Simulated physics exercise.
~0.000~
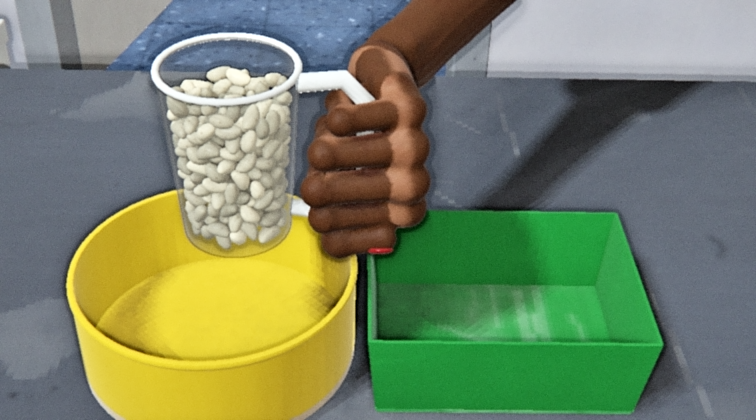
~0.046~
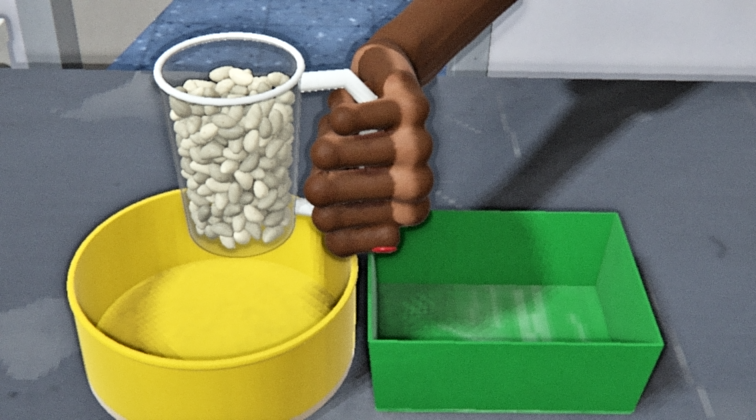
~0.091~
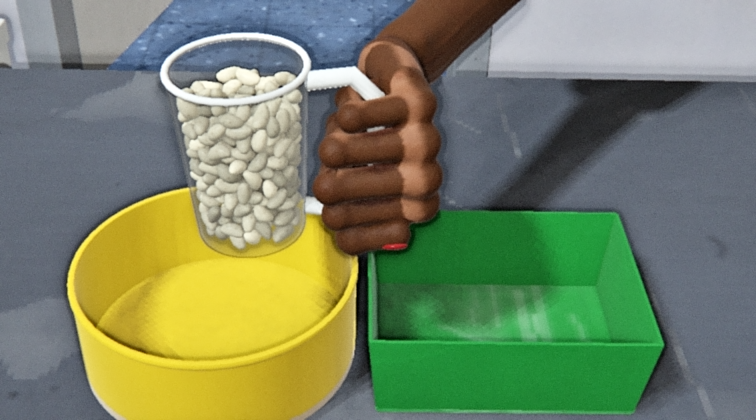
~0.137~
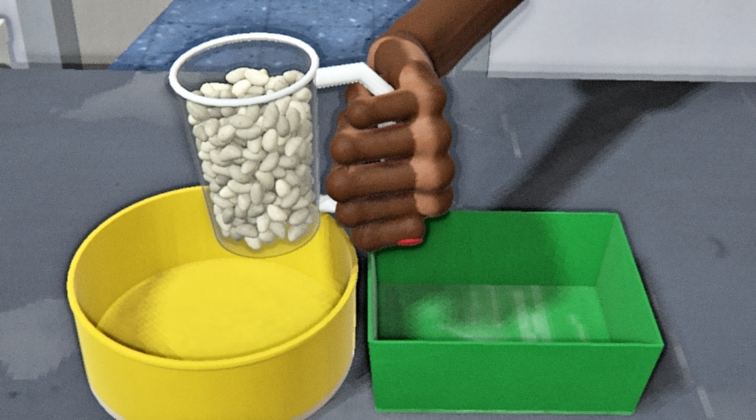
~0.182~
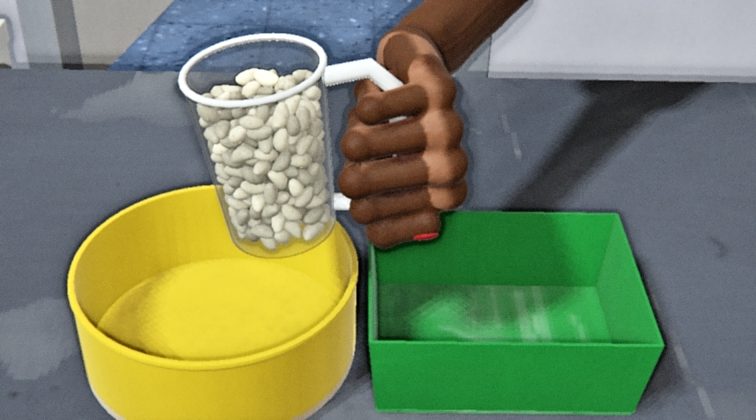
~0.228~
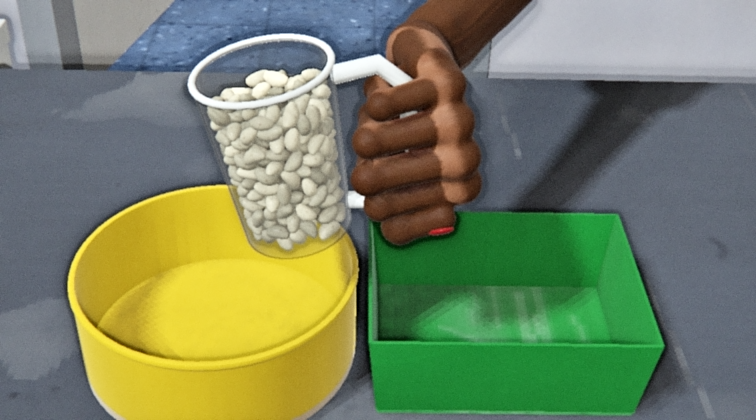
A hand holding a clear cup of white beans shifts slightly right, tilting it a little left.
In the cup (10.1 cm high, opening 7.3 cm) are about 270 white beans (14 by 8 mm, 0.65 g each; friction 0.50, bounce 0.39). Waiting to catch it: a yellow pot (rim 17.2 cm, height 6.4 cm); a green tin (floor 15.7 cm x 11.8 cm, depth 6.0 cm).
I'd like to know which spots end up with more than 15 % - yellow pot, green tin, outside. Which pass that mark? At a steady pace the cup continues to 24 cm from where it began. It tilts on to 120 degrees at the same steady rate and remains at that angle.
Yellow pot does not pass, green tin passes, outside everything does not pass.
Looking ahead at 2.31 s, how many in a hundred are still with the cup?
Remaining: Approx. 10 %.
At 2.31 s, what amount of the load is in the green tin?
Near 90 per cent so far.
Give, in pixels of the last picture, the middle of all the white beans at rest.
Somewhere about (486, 343) in the final view.
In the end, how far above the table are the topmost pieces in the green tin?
Around 3.5 centimetres above the table.
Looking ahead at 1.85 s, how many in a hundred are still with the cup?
Around 80 percent.
Then, at 0.85 s, tilt 46 degrees; cup 100 %; middle of all pieces near (449, 159).
After 1.37 s, tilt 77 degrees; cup 100 %; middle of all pieces near (582, 163).
After 1.85 s, tilt 105 degrees; cup 80 %, green tin 15 %; middle of all pieces near (639, 199).
Then, at 2.31 s, tilt 120 degrees; cup 10 %, green tin 90 %; middle of all pieces near (505, 321).
By 3.1 s all is still; cup 0 %, yellow pot 0 %, green tin 100 %, outside 0 %.
